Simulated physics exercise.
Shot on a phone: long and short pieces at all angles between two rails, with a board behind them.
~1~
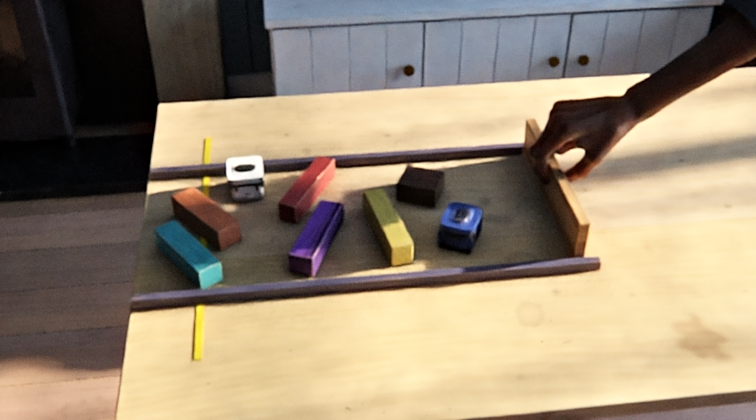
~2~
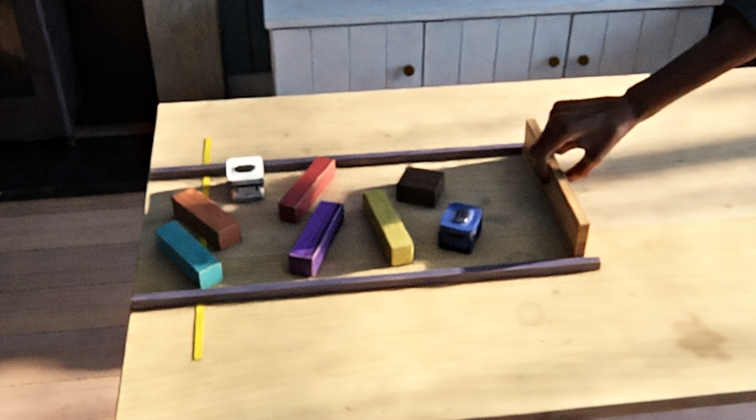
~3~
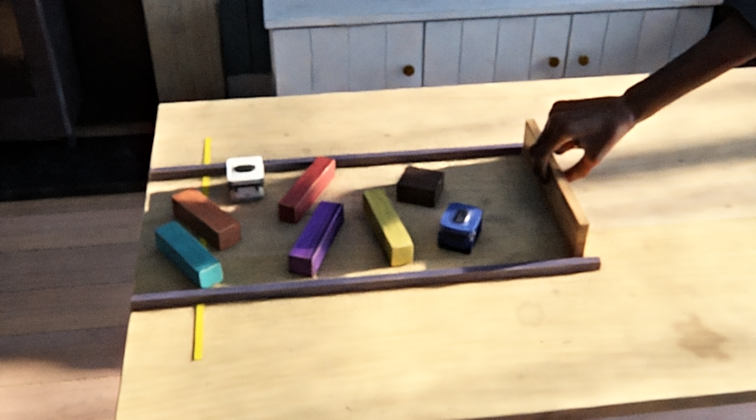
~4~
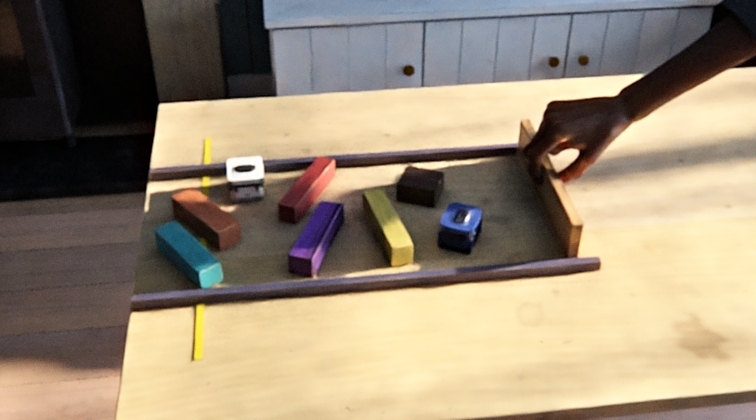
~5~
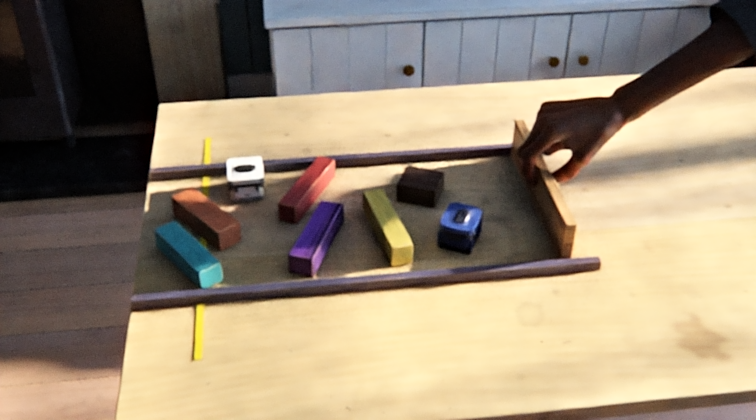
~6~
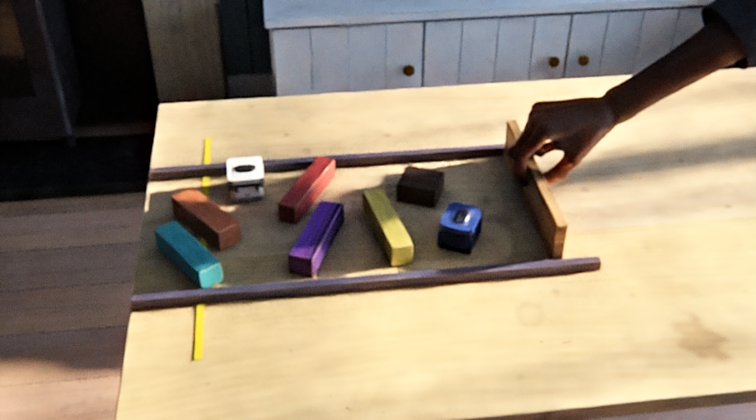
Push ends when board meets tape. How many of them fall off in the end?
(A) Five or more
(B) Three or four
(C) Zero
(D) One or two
Three or four (B).
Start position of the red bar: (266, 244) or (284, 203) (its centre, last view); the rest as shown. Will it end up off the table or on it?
Trial 1: Over the edge; trial 2: Still up.
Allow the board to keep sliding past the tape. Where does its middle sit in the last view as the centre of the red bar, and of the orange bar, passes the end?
Around (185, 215) first and around (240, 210) second.
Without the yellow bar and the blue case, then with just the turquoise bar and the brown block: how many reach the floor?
Result, first then second: 1, 1.
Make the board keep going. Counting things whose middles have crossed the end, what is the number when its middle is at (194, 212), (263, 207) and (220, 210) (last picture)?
First 4, next 0, last 2.
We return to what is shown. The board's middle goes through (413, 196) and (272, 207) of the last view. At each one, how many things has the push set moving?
By the first moment it's 3, by the second it's 8.
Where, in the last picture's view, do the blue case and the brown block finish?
One is at about (184, 255), the other at about (183, 208).
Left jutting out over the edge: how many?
My count gives 1.
A little later, none off yet; turquoise bar at rest near (188, 255); orange bar at rest near (206, 218); white case at rest near (246, 179).
When it is over, the number that fall off is three or four; down, purple stick, white case, orange bar and turquoise bar.
